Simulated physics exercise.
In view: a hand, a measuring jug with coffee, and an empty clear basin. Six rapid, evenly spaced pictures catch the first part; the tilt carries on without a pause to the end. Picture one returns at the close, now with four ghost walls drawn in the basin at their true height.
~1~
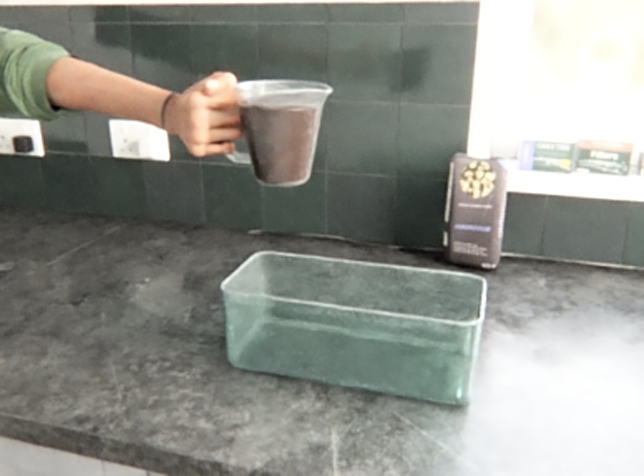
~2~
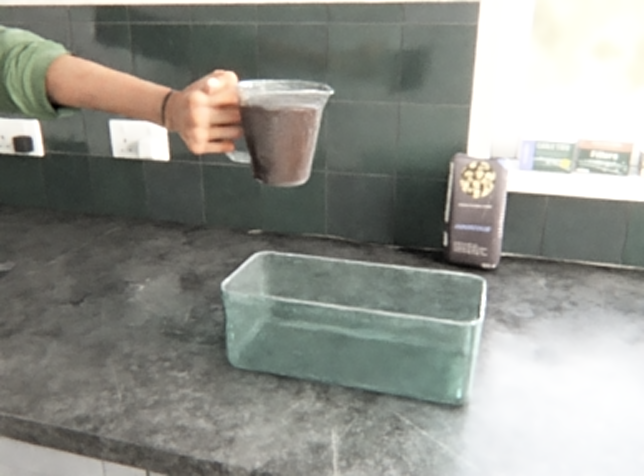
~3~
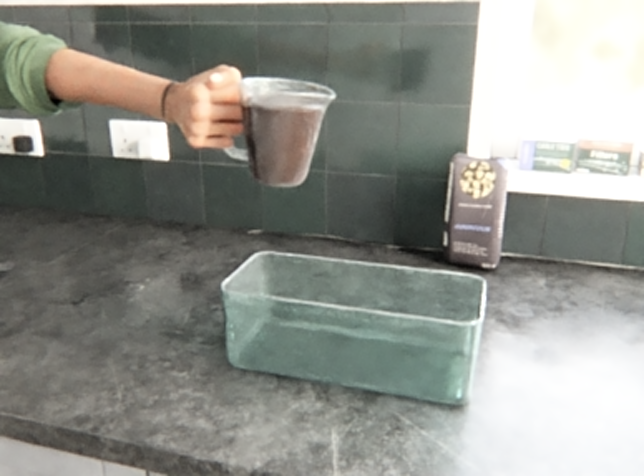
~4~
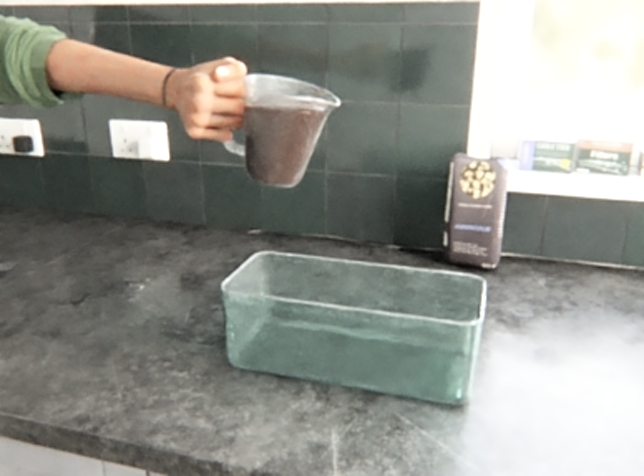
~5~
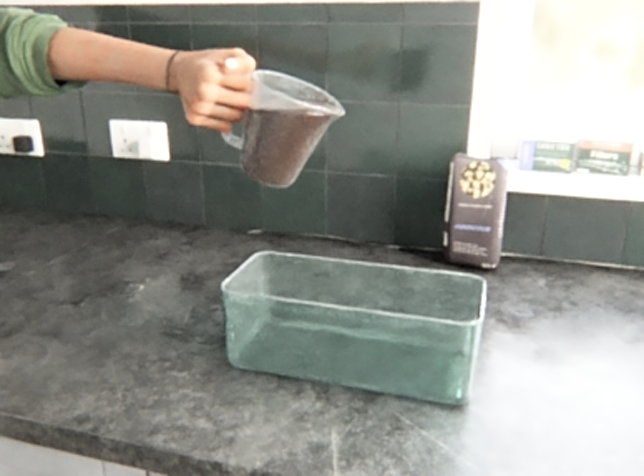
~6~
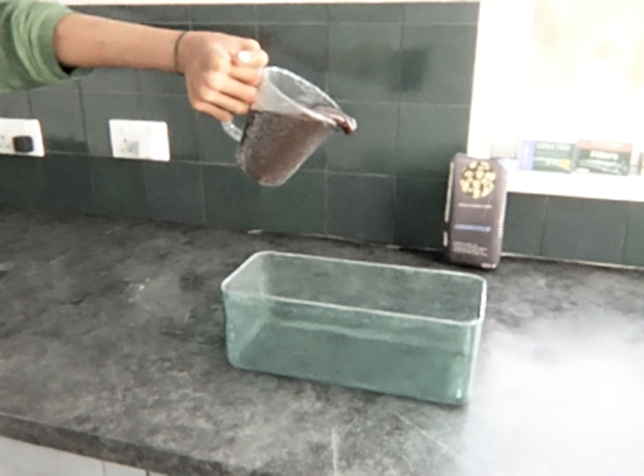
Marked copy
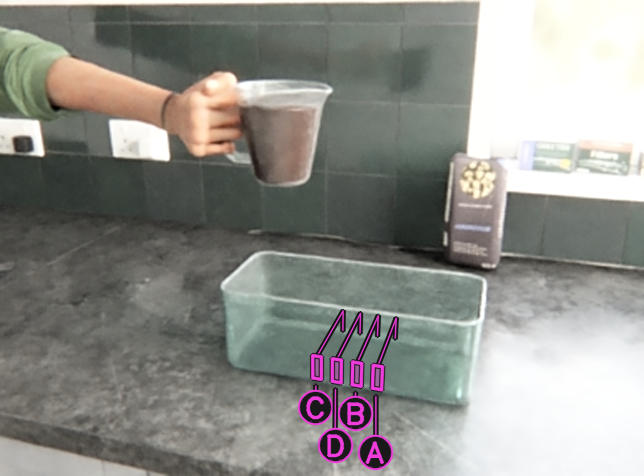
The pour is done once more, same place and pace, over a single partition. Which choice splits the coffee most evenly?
Choose A.
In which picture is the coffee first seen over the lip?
In picture 6.
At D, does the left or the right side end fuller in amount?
More ends on the right.
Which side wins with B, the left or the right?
The right one.
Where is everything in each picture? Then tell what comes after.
Upright, lip at (329, 90); basin from (230, 361) to (471, 402); nothing has left yet, in the first frame.
Upright, lip at (330, 91); nothing has left yet, in the second frame.
Tipped about 6°, lip at (333, 96); nothing has left yet, in the third frame.
Tipped about 12°, lip at (338, 103); nothing has left yet, in the fourth frame.
Tipped about 21°, lip at (342, 113); nothing has left yet, in the fifth frame.
Tipped about 32°, lip at (345, 126); coffee is over the lip, down to (350, 131), in the sixth frame.
On the marked copy, A at (375, 396); B at (355, 392); C at (315, 385); D at (335, 389).
For slot A, about 44 % ends left of the wall and 54 % right of it.
For slot B, about 19 % ends left of the wall and 79 % right of it.
For slot C, about 10 % ends left of the wall and 88 % right of it.
For slot D, about 10 % ends left of the wall and 88 % right of it.
